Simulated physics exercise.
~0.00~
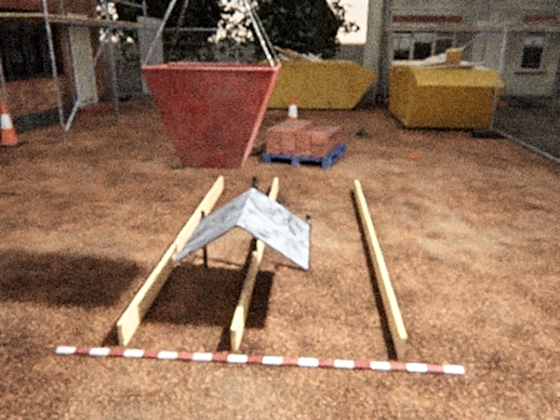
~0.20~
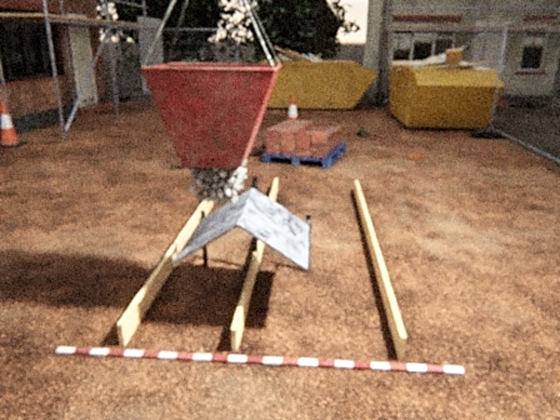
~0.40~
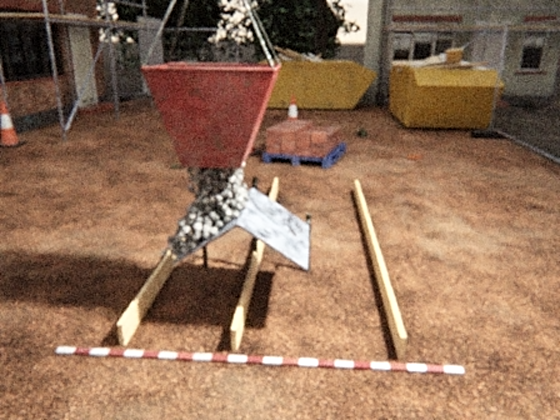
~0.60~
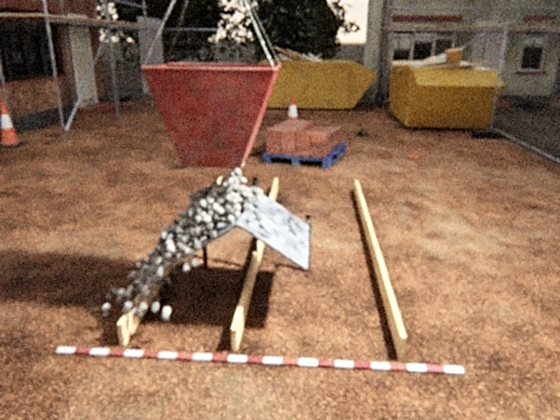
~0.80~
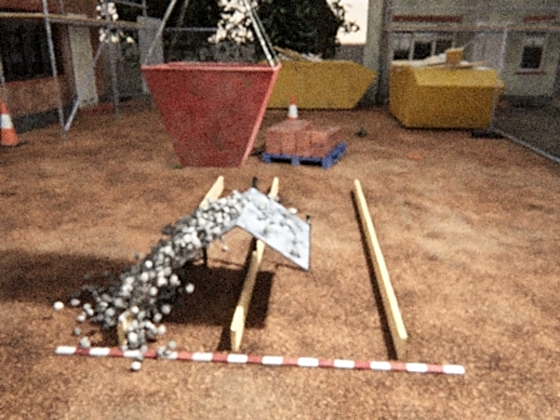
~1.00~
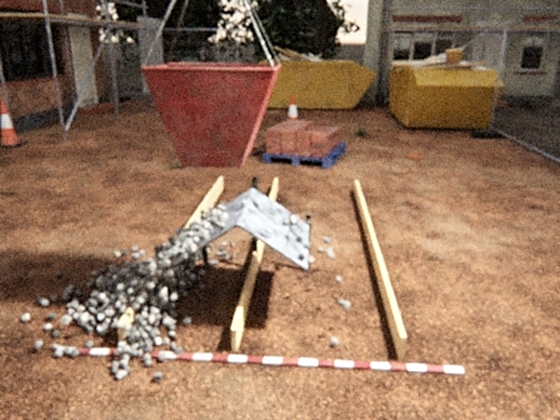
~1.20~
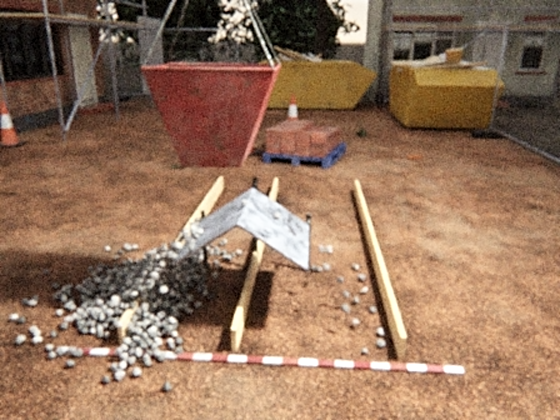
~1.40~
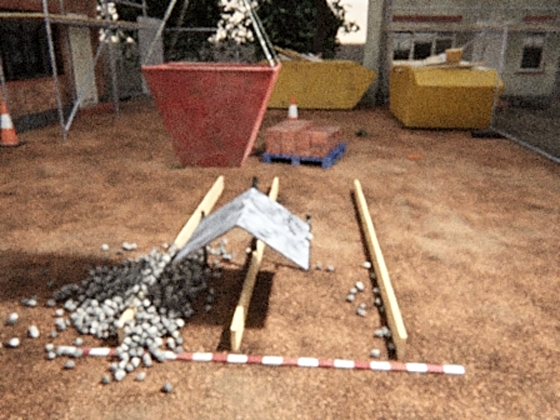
The footage shows a red skip hanging still above a peaked steel plate and three wooden boards as grey stones pour from its bottom, slide mostly down the left slope, and settle in a heap across the leftmost board, with a few scattered in the right bay.
